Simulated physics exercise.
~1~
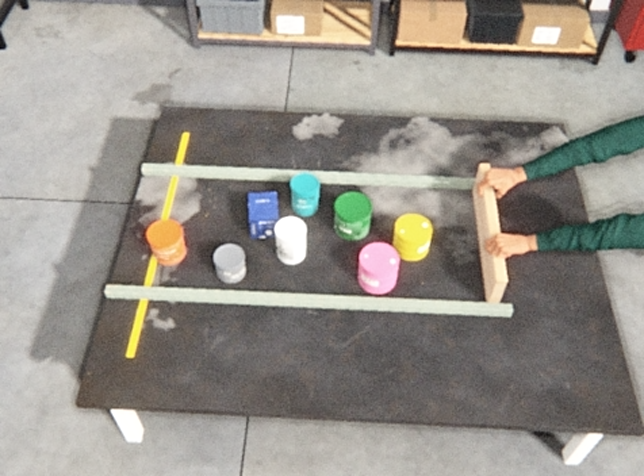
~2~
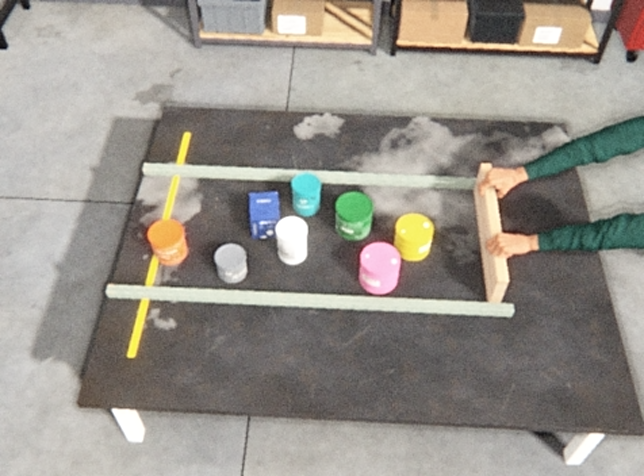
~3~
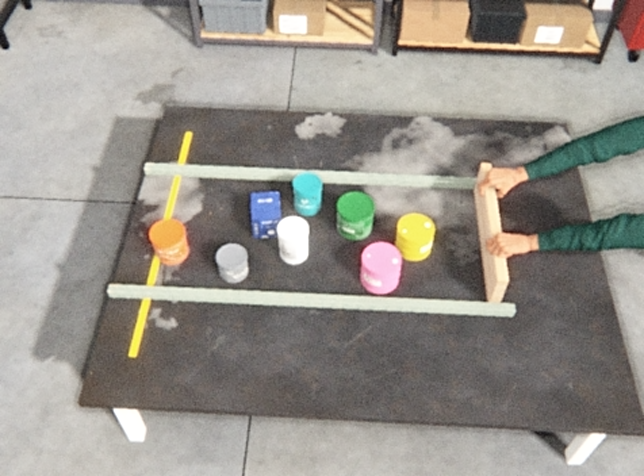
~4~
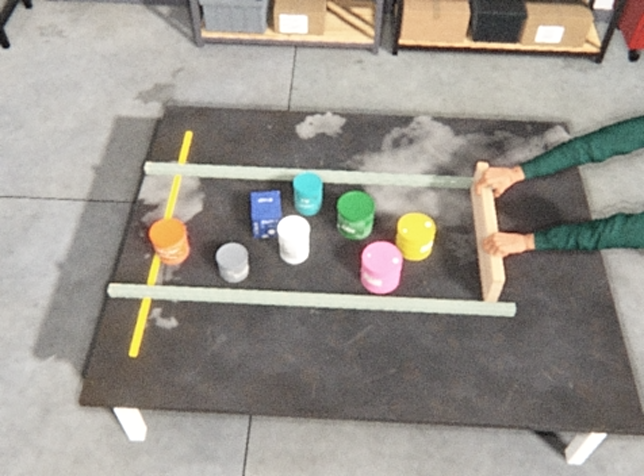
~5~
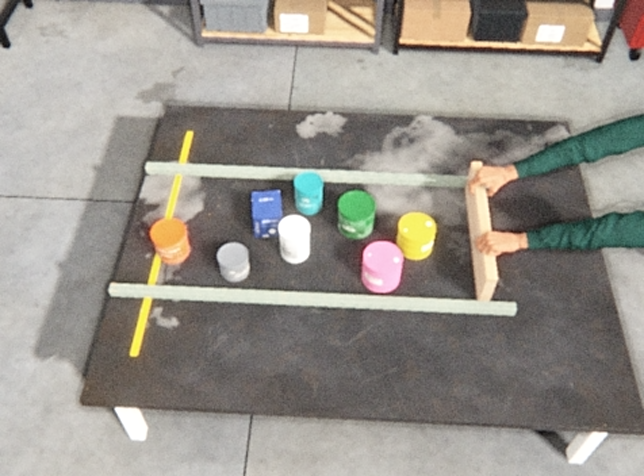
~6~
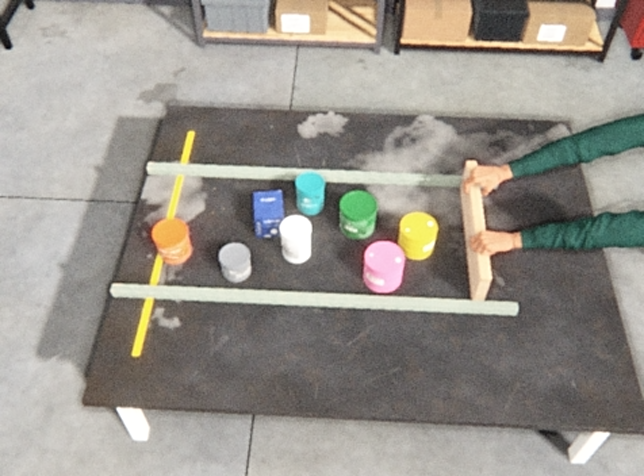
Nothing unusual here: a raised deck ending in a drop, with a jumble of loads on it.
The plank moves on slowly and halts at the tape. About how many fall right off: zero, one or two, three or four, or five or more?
Only three or four are pushed off.
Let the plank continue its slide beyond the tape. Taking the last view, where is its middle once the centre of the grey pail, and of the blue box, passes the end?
The middle is at (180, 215) when it's the grey pail, and at (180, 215) when it's the blue box.
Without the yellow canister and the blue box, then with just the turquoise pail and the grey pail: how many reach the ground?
The counts: 2 and 3.
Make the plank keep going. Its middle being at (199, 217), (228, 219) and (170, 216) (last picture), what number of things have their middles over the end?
The numbers are 1, 0 and 4.
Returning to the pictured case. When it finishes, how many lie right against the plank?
4 are in contact with it.
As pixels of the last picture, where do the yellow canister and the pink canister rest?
Same order as the question: First (146, 229), second (136, 257).
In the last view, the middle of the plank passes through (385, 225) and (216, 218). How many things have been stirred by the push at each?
First 3, then 8.
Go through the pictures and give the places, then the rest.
In the first frame, orange pail (167, 243); grey pail (230, 264); blue box (264, 215); plank (488, 232); tape (162, 230).
In the second frame, grey pail (231, 264); pink canister (379, 268).
In the third frame, blue box (266, 215); turquoise pail (308, 195).
In the fourth frame, orange pail (170, 242); plank (486, 231).
In the fifth frame, grey pail (234, 263); white pail (295, 240).
In the sixth frame, orange pail (172, 242); grey pail (236, 263); blue box (269, 214); plank (474, 229); tape (167, 229).
Soon after, none off yet; orange pail at rest near (172, 242); grey pail at rest near (236, 263); blue box at rest near (269, 214).
After that, none off yet; orange pail at rest near (172, 242); grey pail moving near (232, 265); blue box displaced a little near (252, 214).
And then, none off yet; orange pail displaced about its own width near (144, 240); grey pail displaced well along near (165, 272); blue box displaced well along near (177, 211).
In the end, the number that fall off is three or four; gone, white pail, blue box, grey pail and orange pail.
